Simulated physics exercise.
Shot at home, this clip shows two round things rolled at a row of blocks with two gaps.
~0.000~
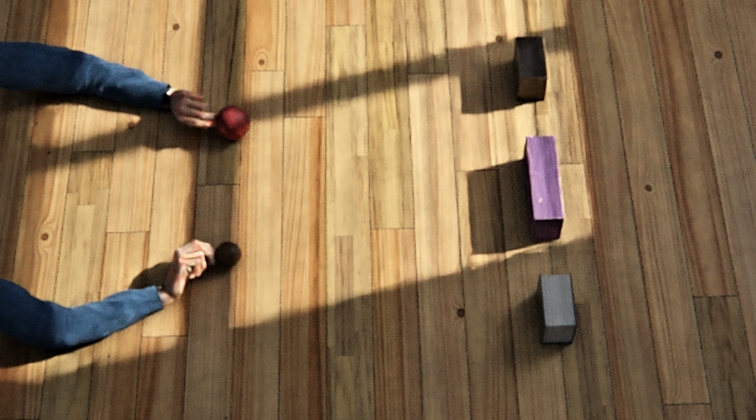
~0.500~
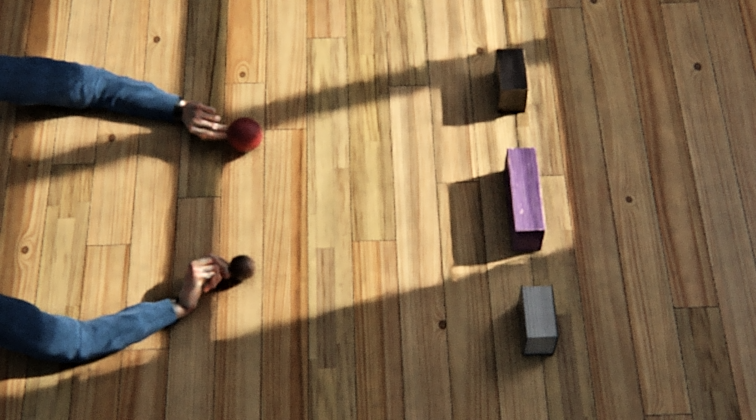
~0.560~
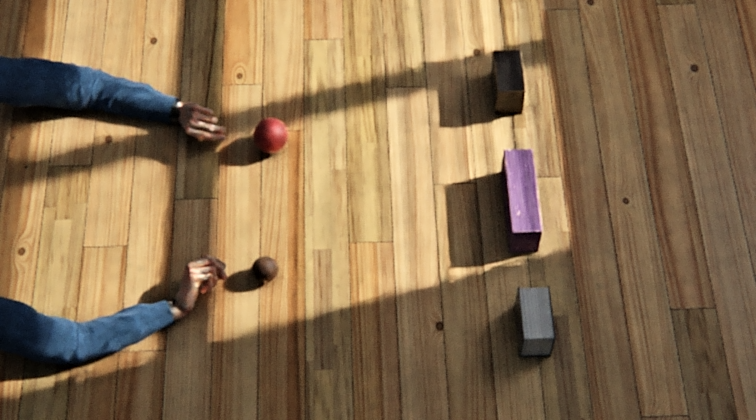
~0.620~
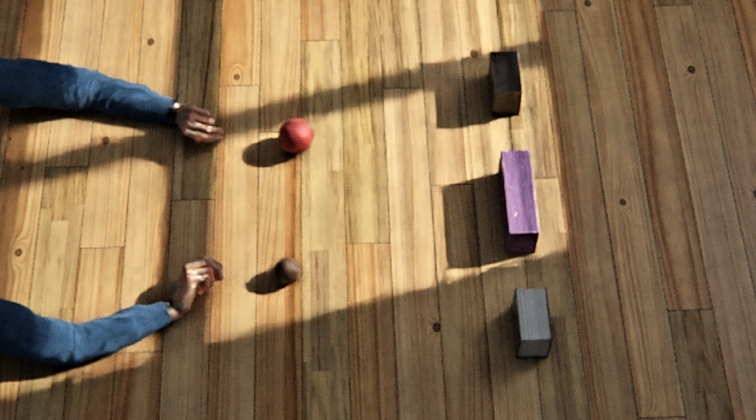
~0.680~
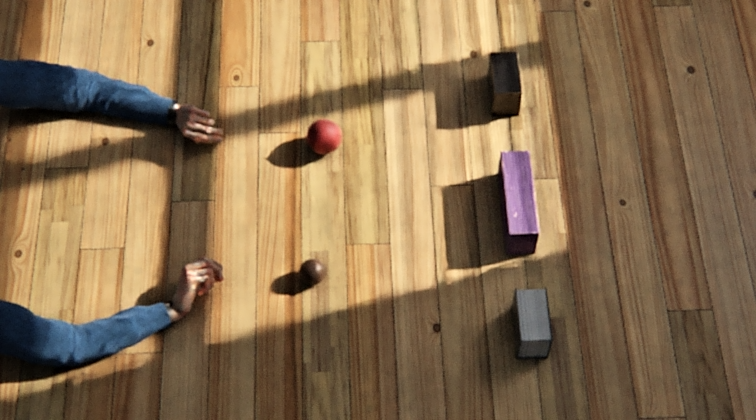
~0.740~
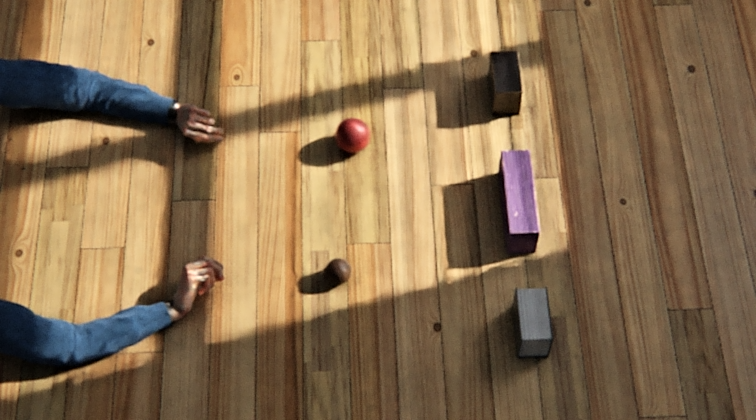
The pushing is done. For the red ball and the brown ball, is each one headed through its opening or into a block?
The red ball goes through, the brown ball goes through.
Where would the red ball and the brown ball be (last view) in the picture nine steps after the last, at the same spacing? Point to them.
(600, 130) and (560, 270).
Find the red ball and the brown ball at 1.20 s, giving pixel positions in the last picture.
(564, 131) and (527, 273).
After 1.20 s, red ball heading on near (564, 131); brown ball heading on near (527, 272).
After 1.74 s, red ball heading on; brown ball heading on near (738, 274).
By the end (2.3 s), the red ball rolls through; the brown ball rolls through.
